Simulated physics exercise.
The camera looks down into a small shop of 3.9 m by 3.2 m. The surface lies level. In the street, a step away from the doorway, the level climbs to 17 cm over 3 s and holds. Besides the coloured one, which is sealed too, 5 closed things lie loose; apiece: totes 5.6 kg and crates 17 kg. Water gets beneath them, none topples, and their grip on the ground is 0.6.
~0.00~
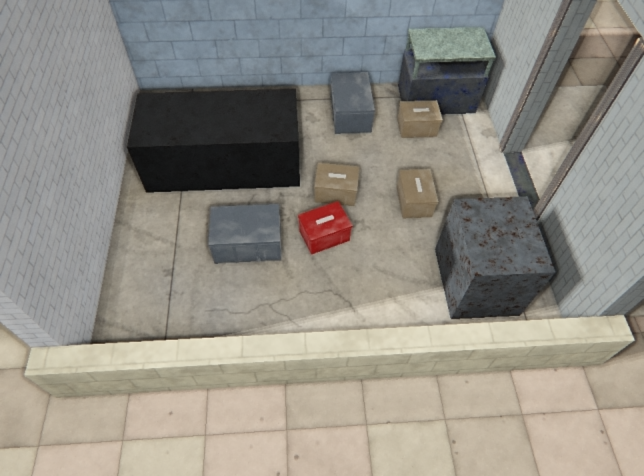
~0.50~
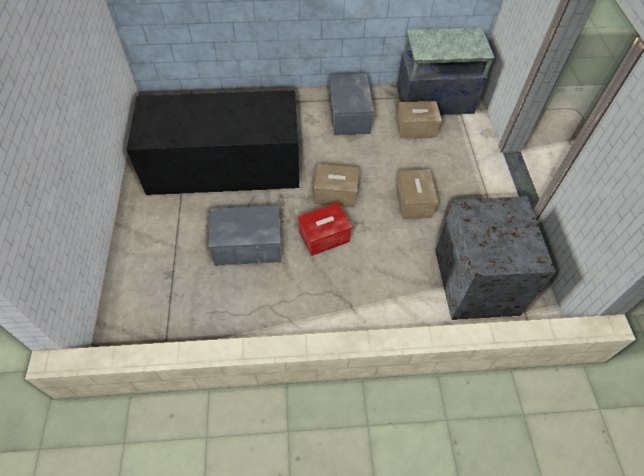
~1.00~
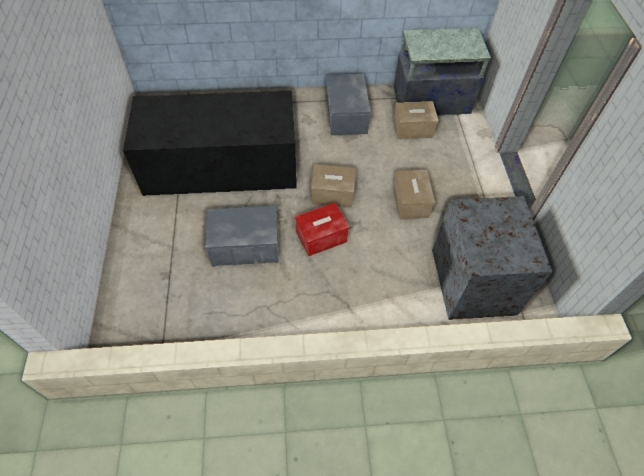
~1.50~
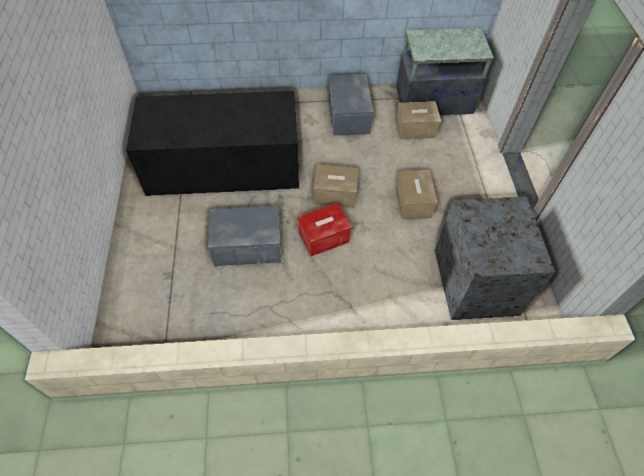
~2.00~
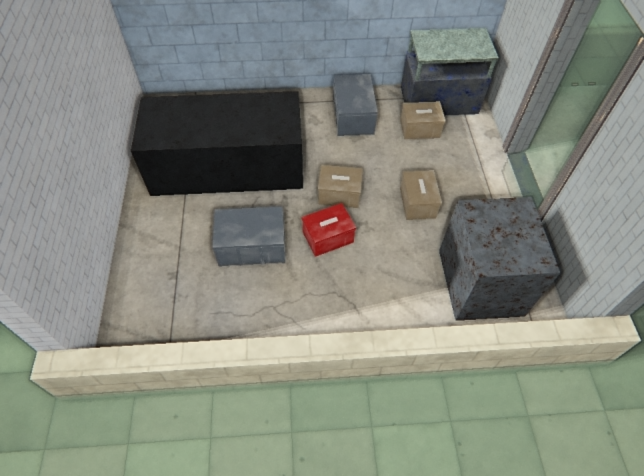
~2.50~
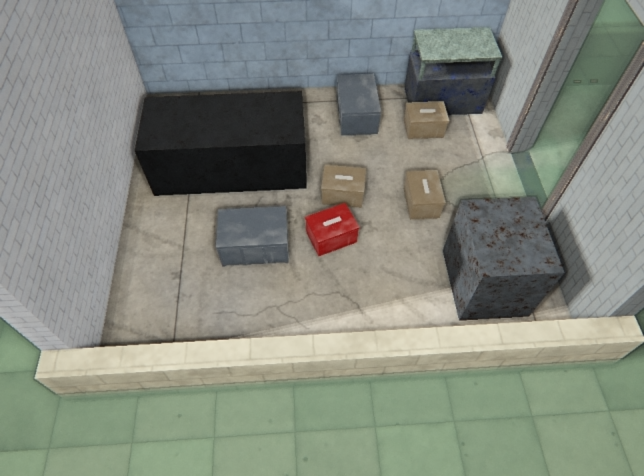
Greenish water spreads over the pale tiled street outside a small shop, seen from high above its low front wall. A long black block sits left, grey and tan boxes surround a red one mid-floor, and a green-topped stand and a dark, mottled block sit right. The water deepens in colour and edges through the right-hand doorway, while the boxes stay put and the camera sways slightly.
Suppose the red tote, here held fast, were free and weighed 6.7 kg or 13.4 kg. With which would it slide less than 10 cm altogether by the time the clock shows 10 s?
I expect that only the higher weight holds it.
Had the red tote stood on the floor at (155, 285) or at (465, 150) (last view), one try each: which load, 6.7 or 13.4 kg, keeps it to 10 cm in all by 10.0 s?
In turn: It takes the larger; it takes the larger.
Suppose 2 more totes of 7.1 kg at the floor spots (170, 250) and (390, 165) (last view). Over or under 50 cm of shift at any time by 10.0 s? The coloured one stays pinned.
In turn: Less, more.
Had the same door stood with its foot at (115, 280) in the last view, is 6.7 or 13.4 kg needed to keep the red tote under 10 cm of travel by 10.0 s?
In that case only the higher weight holds it.
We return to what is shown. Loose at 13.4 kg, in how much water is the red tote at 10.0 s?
Roughly 7 cm.
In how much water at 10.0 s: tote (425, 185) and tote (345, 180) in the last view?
About 9 and 7 cm.
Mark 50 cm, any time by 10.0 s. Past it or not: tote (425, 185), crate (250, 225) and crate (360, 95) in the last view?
In that order: More, less, under.
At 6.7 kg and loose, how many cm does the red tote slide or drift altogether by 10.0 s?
About 250 cm.
After 3.5 s the red tote would be 0 cm from its start with 6.7 kg and 0 cm from its start with 13.4 kg; 0 cm of water round it then.
After 4.5 s the red tote would be 2 cm from its start with 6.7 kg and 0 cm from its start with 13.4 kg; 3 cm of water round it then.
After 7.0 s the red tote would be 94 cm from its start with 6.7 kg and 0 cm from its start with 13.4 kg; 6 cm of water round it then.
After 10.0 s the red tote would be 183 cm from its start with 6.7 kg and 0 cm from its start with 13.4 kg; 7 cm of water round it then.
